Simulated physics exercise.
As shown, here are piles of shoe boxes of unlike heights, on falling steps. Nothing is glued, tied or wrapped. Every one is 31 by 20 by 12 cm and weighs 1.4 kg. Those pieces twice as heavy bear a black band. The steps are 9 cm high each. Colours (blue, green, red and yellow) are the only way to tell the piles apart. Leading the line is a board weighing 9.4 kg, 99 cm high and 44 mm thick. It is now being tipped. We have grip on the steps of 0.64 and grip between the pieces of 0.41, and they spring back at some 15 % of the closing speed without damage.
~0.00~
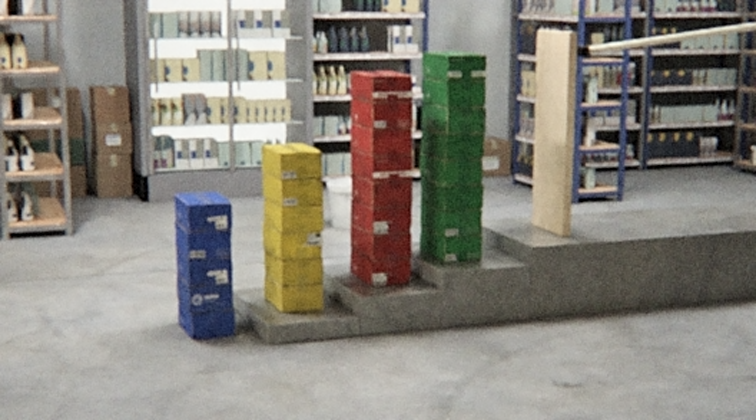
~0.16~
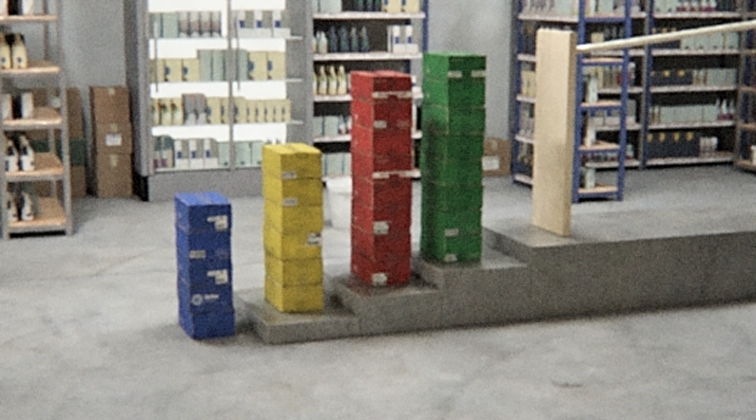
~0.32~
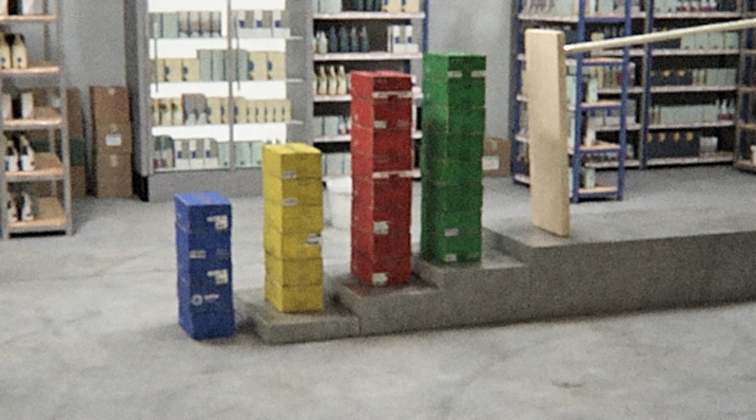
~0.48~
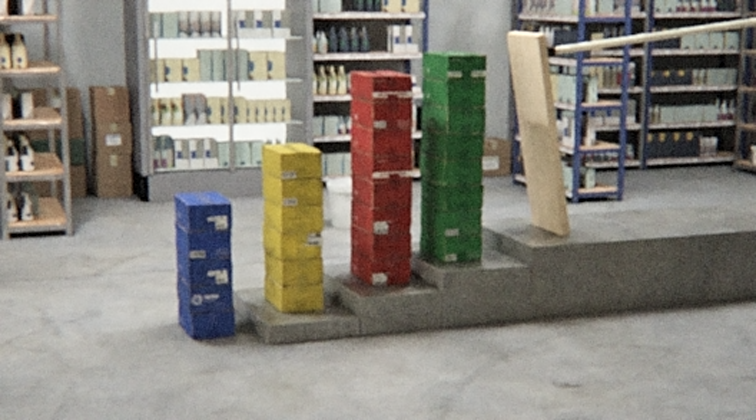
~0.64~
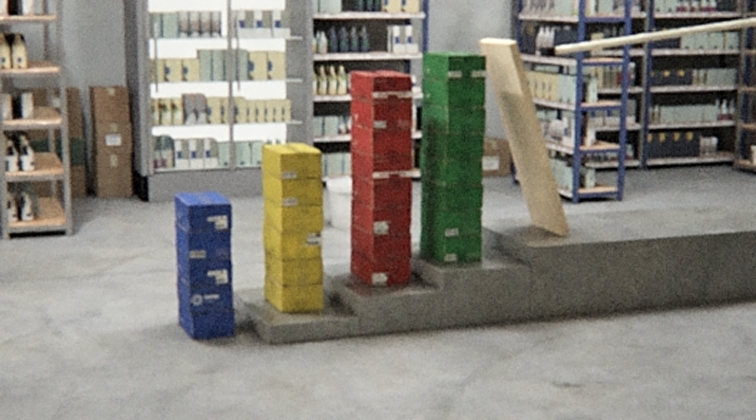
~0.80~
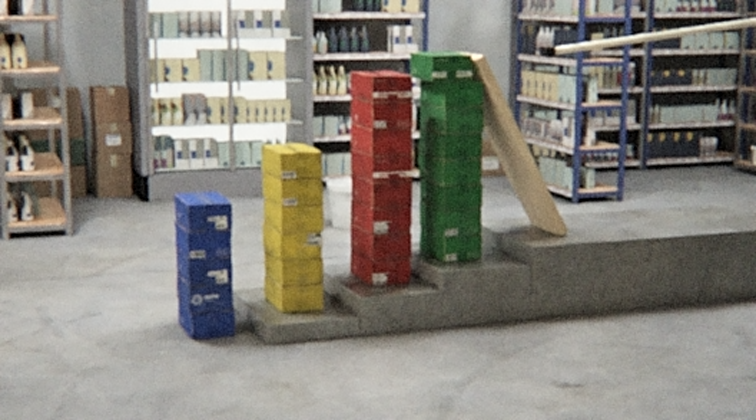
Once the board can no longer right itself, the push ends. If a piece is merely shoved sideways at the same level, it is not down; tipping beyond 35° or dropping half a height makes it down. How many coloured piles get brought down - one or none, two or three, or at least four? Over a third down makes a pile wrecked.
At least four.
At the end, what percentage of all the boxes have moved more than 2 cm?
95 %.
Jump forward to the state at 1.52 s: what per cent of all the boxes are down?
0 per cent at that moment.
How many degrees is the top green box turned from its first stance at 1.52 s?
Near 15 degrees from how it began.
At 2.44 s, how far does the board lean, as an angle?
At that moment it leans around 70° from upright.
After 1.52 s, board 51° from upright; none of the 27 boxes down, 14 disturbed; top red box leaning 20°, 41 mm lower; top green box leaning 17°, 52 mm lower.
After 1.96 s, board 69° from upright; 14 of the 27 boxes down; top red box leaning 51°, 38 cm lower; top yellow box leaning 28°, 49 mm lower.
After 2.44 s, board 69° from upright; 23 of the 27 boxes down; top green box upside down; top red box on its side.
At rest (3.7 s), board 69° from upright; 21 of the 27 boxes down; top blue box upside down; top red box upside down. Wrecked, blue, green, red and yellow.
